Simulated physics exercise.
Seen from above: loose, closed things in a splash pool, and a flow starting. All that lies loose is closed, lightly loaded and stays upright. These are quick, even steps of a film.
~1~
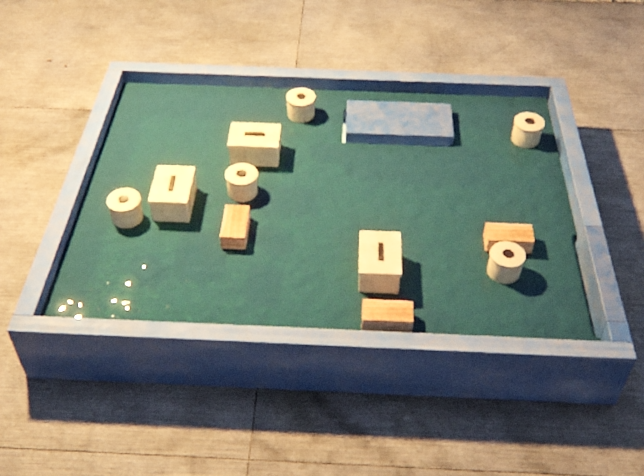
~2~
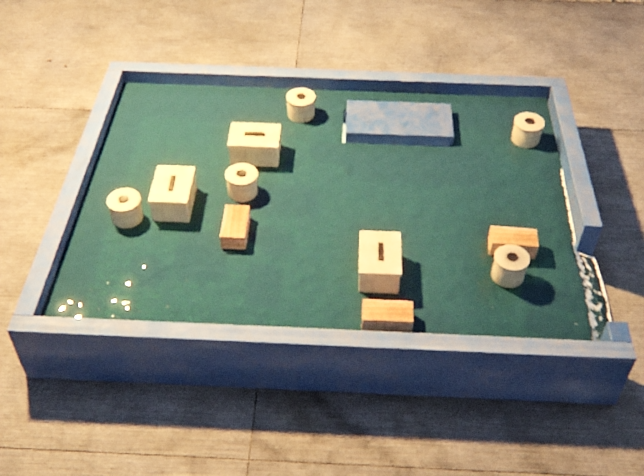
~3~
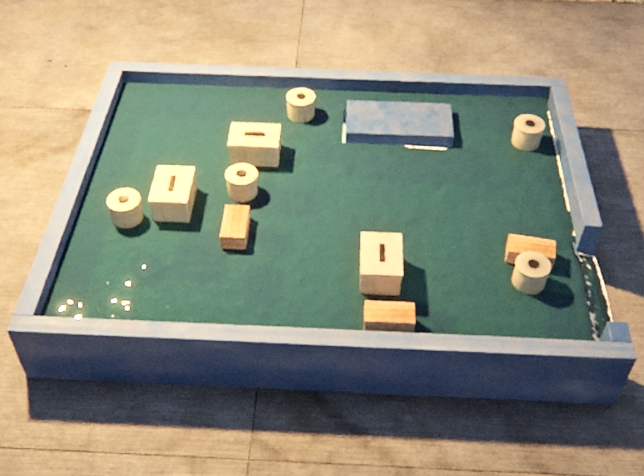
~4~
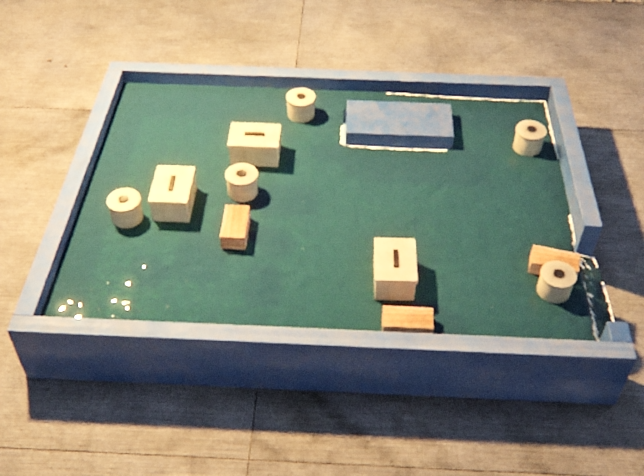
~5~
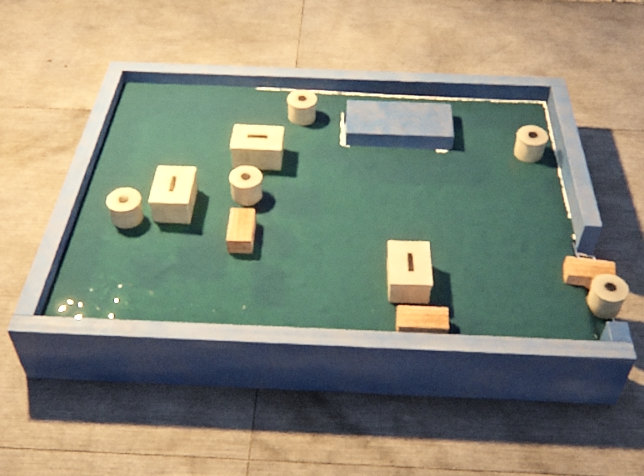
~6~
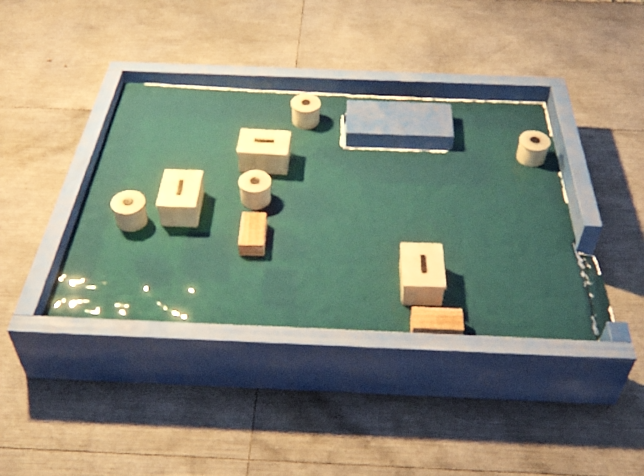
Water starts pouring through a gap at the right side of a shallow blue-walled pool seen from above. A round container and a wooden block near the opening drift right and pass out of view through it, then the other floating boxes and cylinders shift slightly rightward.
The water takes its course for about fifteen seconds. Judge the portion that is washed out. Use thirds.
That comes to from one to two thirds.
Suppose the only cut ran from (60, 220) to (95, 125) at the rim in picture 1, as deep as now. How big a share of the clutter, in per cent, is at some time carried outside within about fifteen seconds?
Near 50 in a hundred.
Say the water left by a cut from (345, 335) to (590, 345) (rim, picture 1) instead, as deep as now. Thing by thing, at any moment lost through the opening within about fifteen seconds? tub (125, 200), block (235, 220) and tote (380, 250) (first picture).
As listed: Still in, carried outside, gone.
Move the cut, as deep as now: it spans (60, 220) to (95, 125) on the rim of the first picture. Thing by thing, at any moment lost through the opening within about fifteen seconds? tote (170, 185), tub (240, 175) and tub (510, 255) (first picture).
One after the other: Yes, gone, no.
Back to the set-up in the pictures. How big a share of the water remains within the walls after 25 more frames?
Some 62 per cent.
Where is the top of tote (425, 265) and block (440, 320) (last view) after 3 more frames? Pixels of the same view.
At about (475, 272) and (494, 324).
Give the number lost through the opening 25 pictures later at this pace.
It comes to 5.
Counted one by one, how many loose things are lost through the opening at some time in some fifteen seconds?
It comes to 5.
A moment on, 2 of 11 are out; 9 afloat.
Next, 4 of 11 are out; 7 afloat.
Later, 5 of 11 are out; 6 afloat.
In the end, 5 of 11 are out; 6 afloat.
